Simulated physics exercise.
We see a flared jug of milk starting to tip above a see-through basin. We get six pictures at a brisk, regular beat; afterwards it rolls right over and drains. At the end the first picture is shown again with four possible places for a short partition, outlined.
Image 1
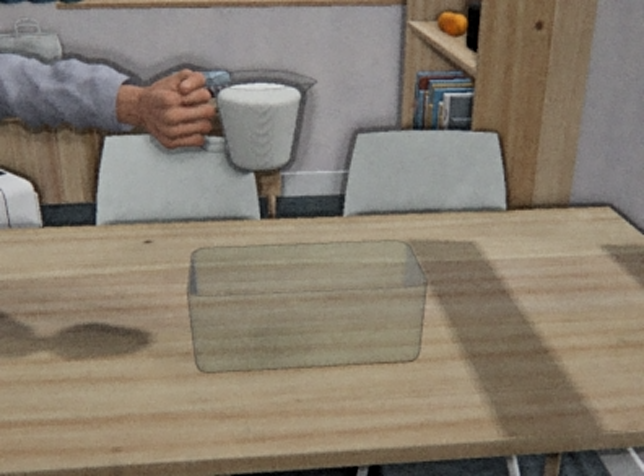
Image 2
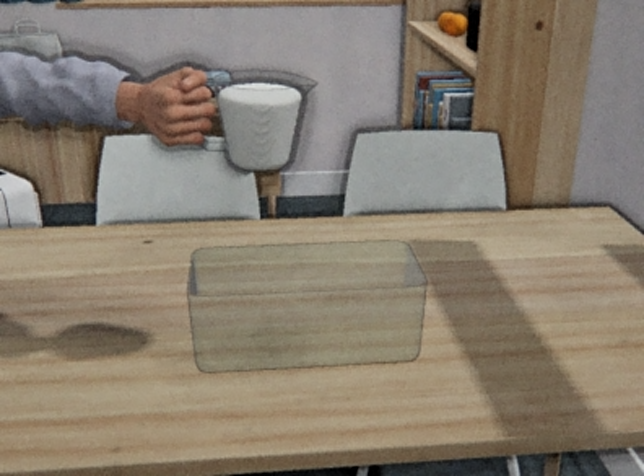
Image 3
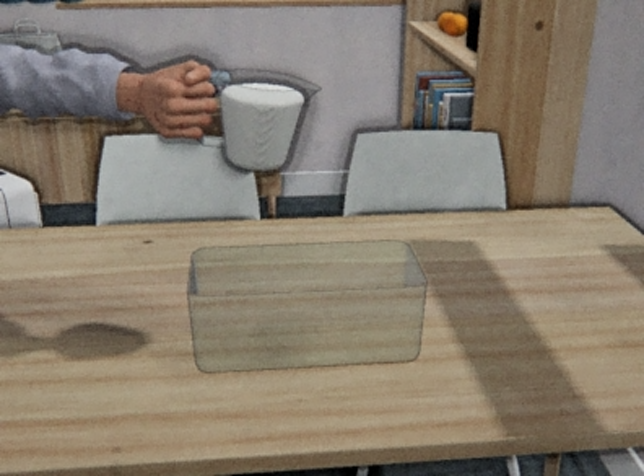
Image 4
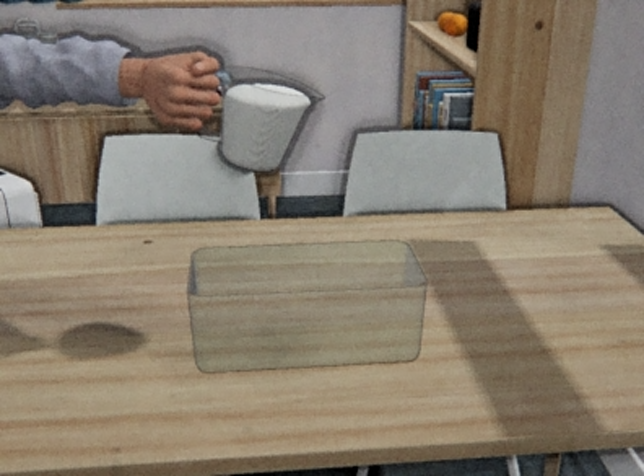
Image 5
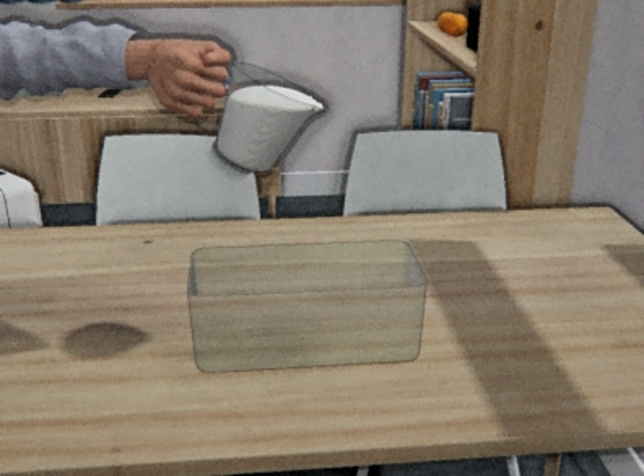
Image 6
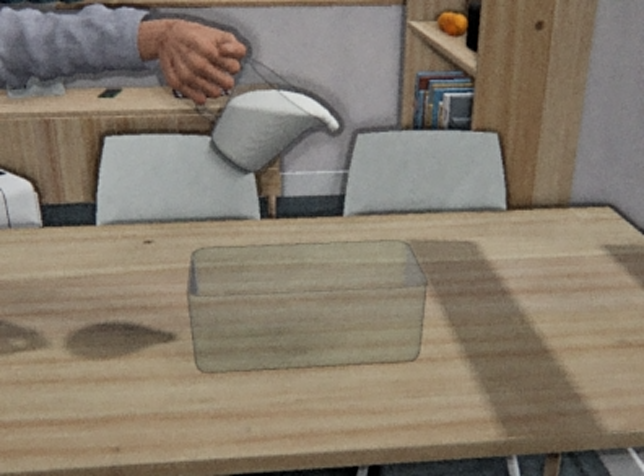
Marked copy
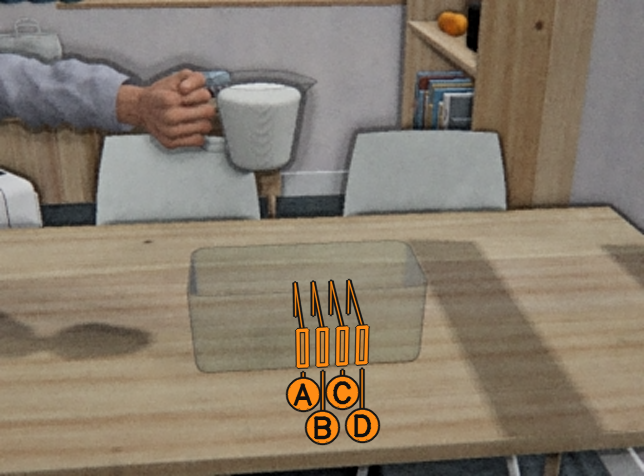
At a wooden table with an empty see-through basin on it, a hand held a flared jug of milk upright, then tilted it steadily to the right until milk slipped over the lip.
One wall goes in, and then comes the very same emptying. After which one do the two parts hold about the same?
D beats the others.
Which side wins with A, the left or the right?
The right one.
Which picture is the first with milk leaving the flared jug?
Picture 6.
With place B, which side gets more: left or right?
The right one.
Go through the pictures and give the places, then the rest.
Upright, lip at (316, 81); basin from (196, 369) to (419, 357); nothing has left yet.
Upright, lip at (317, 83); nothing has left yet.
Tipped about 7°, lip at (320, 88); nothing has left yet.
Tipped about 15°, lip at (324, 97); nothing has left yet.
Tipped about 26°, lip at (327, 109); nothing has left yet.
Tipped about 39°, lip at (328, 124); milk is over the lip, down to (333, 127).
On the marked copy, A at (303, 372); B at (322, 371); C at (342, 370); D at (362, 369).
For place A, about 8 % ends left of the wall and 87 % right of it; 5 % is lost outside.
For place B, about 10 % ends left of the wall and 85 % right of it; 5 % is lost outside.
For place C, about 19 % ends left of the wall and 76 % right of it; 5 % is lost outside.
For place D, about 55 % ends left of the wall and 39 % right of it; 6 % is lost outside.
